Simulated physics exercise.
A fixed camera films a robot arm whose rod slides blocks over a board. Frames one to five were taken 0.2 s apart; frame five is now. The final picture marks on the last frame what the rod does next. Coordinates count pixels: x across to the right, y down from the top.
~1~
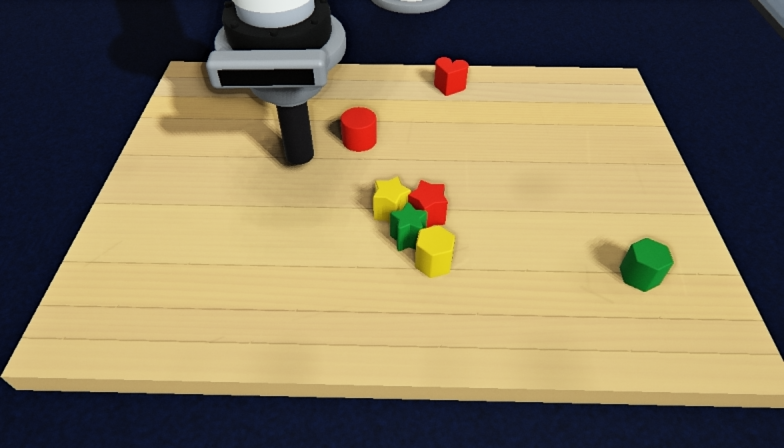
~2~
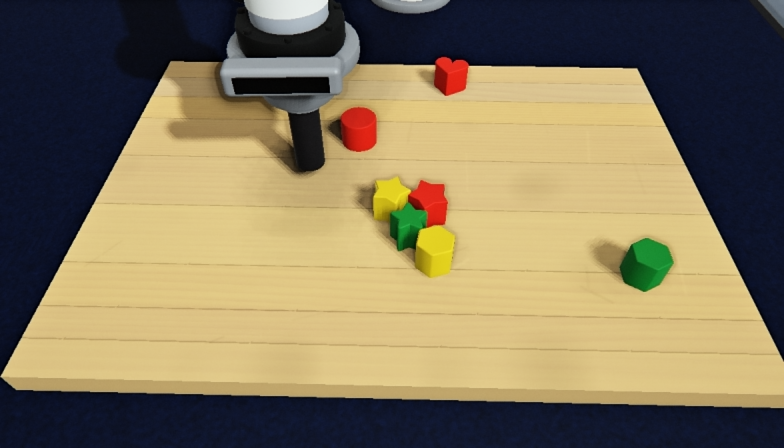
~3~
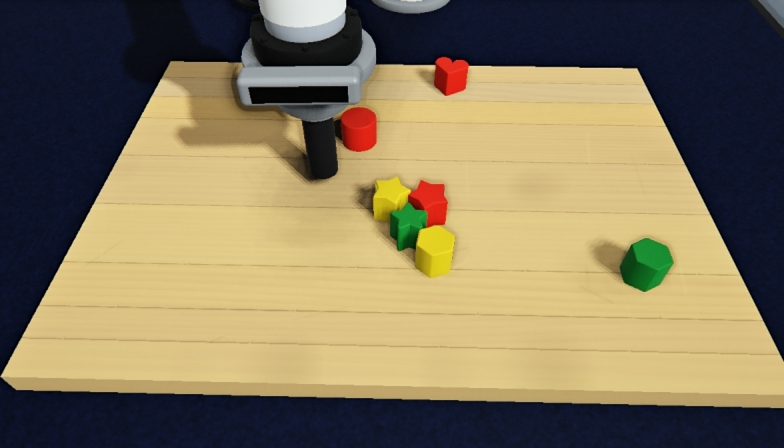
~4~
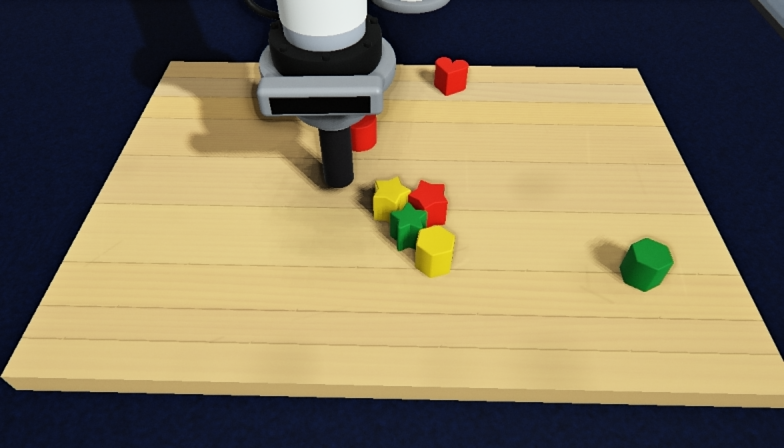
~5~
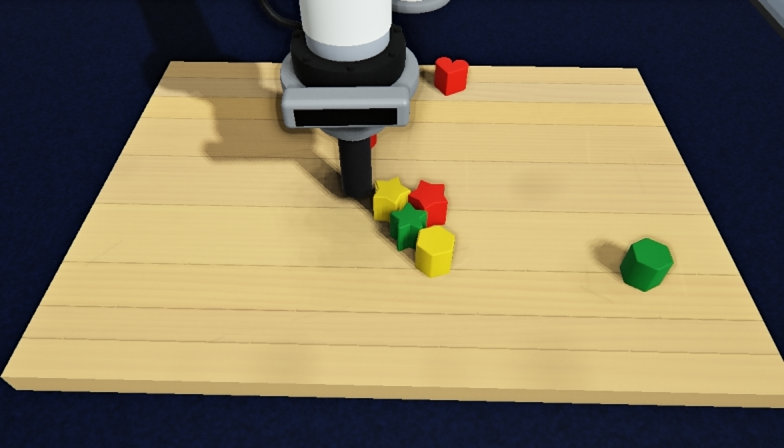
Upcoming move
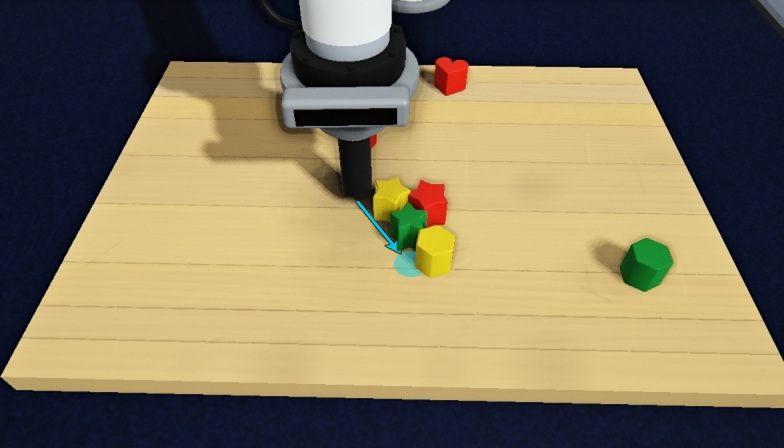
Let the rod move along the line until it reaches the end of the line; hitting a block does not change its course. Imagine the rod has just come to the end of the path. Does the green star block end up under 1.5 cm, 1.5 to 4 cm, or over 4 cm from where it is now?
Between 1.5 and 4 cm.
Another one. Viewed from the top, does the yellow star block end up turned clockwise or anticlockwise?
It turns counter-clockwise.
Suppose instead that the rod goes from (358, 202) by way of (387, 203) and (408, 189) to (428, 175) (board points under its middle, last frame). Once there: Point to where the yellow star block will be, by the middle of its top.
Its top face will be centred at roughly (415, 188).
The line goes straight from (358, 202) to (410, 264).
On the path given first. Halfway along, rod at (382, 218); yellow star block at (404, 193), turned 45° anticlockwise; green star block at (416, 216), turned 35° clockwise; red star block at (439, 192).
At the end, rod at (411, 250); yellow star block at (404, 192), turned 45° anticlockwise; green star block at (431, 222), turned 25° anticlockwise; red star block at (439, 192); yellow hexagonal block at (452, 246), turned 30° clockwise.
